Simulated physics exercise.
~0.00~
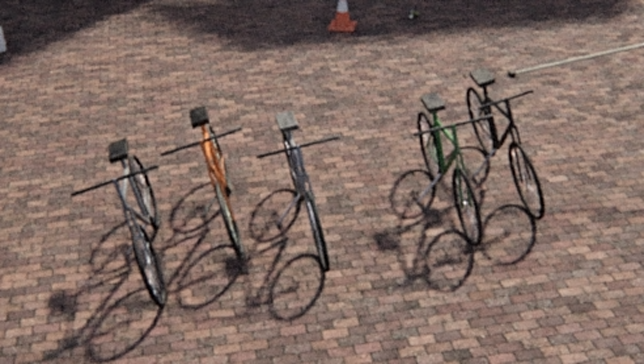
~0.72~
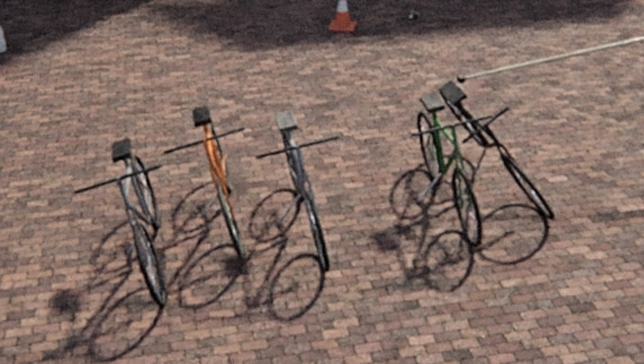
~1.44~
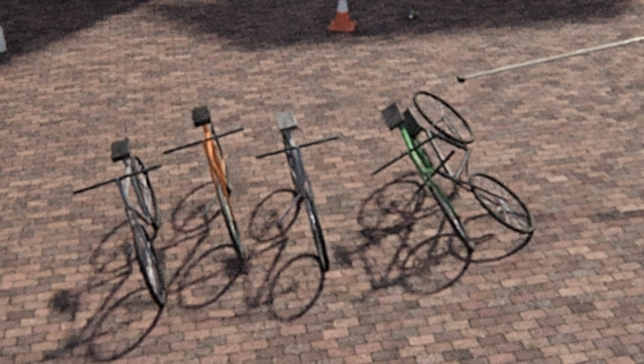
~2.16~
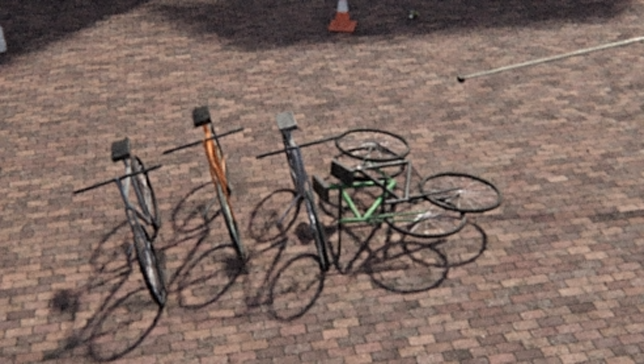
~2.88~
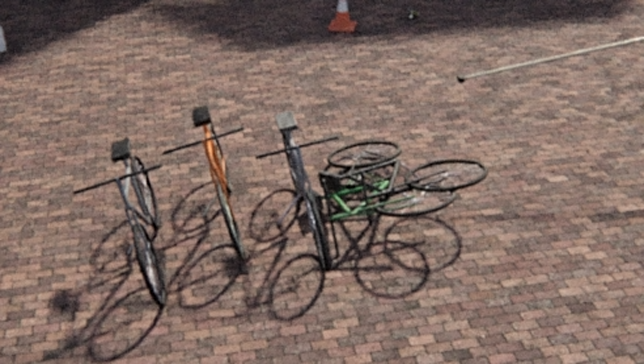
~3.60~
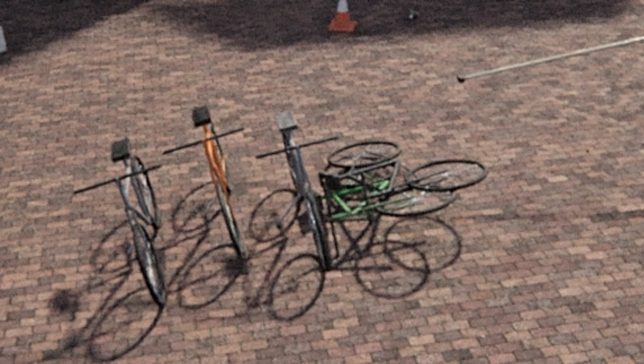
Brick-paved yard with five parked bicycles, a pole nudging the rightmost one into the green bike, both toppling left, three staying upright.
